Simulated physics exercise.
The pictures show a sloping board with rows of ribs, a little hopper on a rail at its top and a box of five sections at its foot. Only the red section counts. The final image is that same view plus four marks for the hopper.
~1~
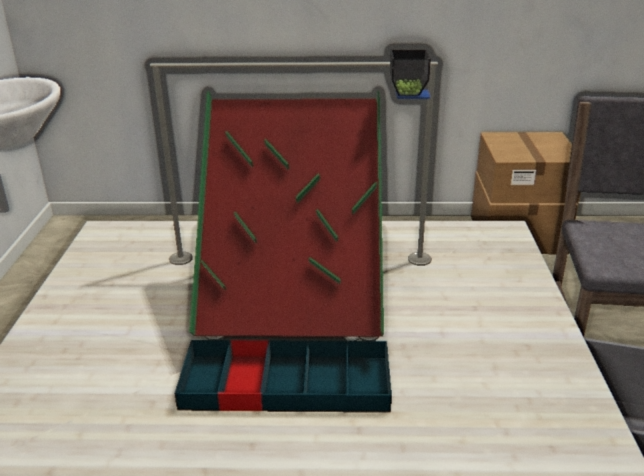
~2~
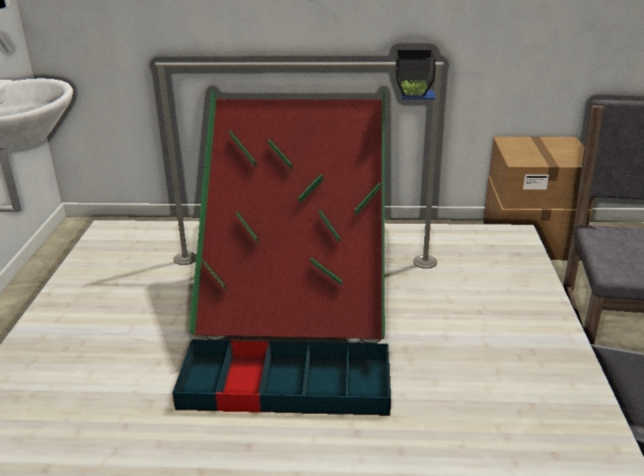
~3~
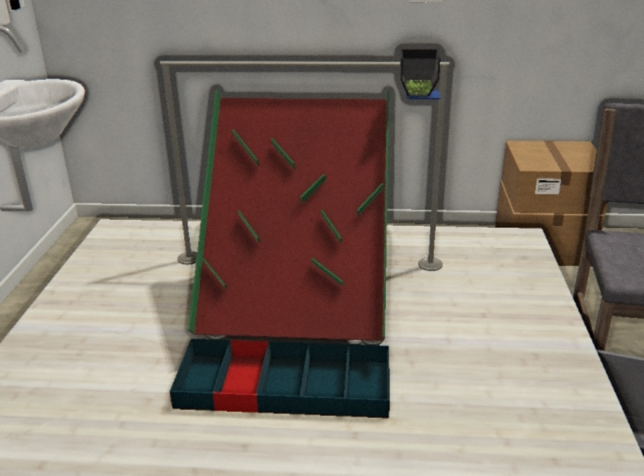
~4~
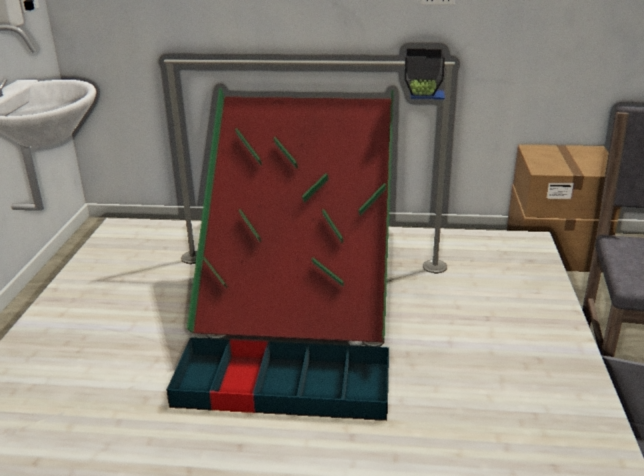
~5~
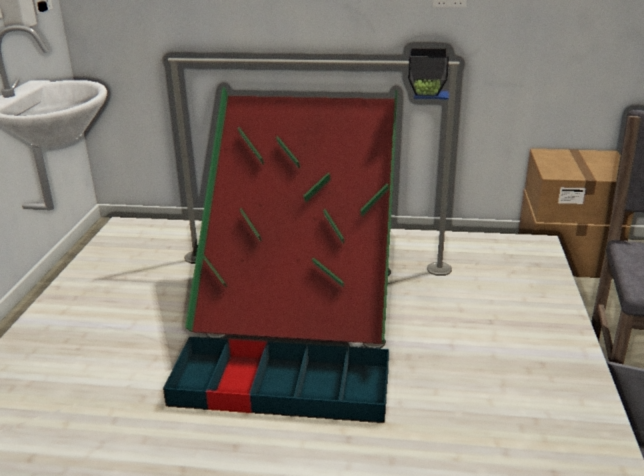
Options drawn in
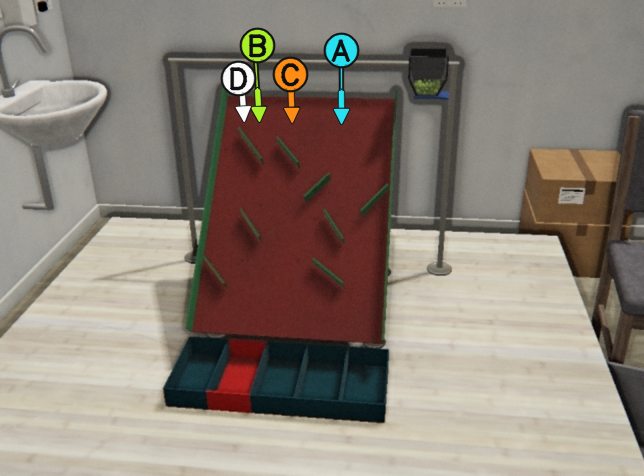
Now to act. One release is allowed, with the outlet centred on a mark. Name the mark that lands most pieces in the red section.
Mark C.
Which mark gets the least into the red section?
It is B.
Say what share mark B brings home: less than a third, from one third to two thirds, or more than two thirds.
It is less than a third.
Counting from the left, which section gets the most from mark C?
The second.
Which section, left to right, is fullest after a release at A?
It is the fifth one.
On the marked copy, mark A meets the board at (341, 118); mark B meets the board at (259, 116); mark C meets the board at (292, 117); mark D meets the board at (243, 116).
If A is chosen, about a quarter in the red section, most in other sections.
If B is chosen, a stray few in the red section, most in other sections, a small part outside the box.
If C is chosen, about half in the red section, about a third in other sections, a small part outside the box.
If D is chosen, about a third in the red section, about two thirds in other sections, a stray few outside the box.
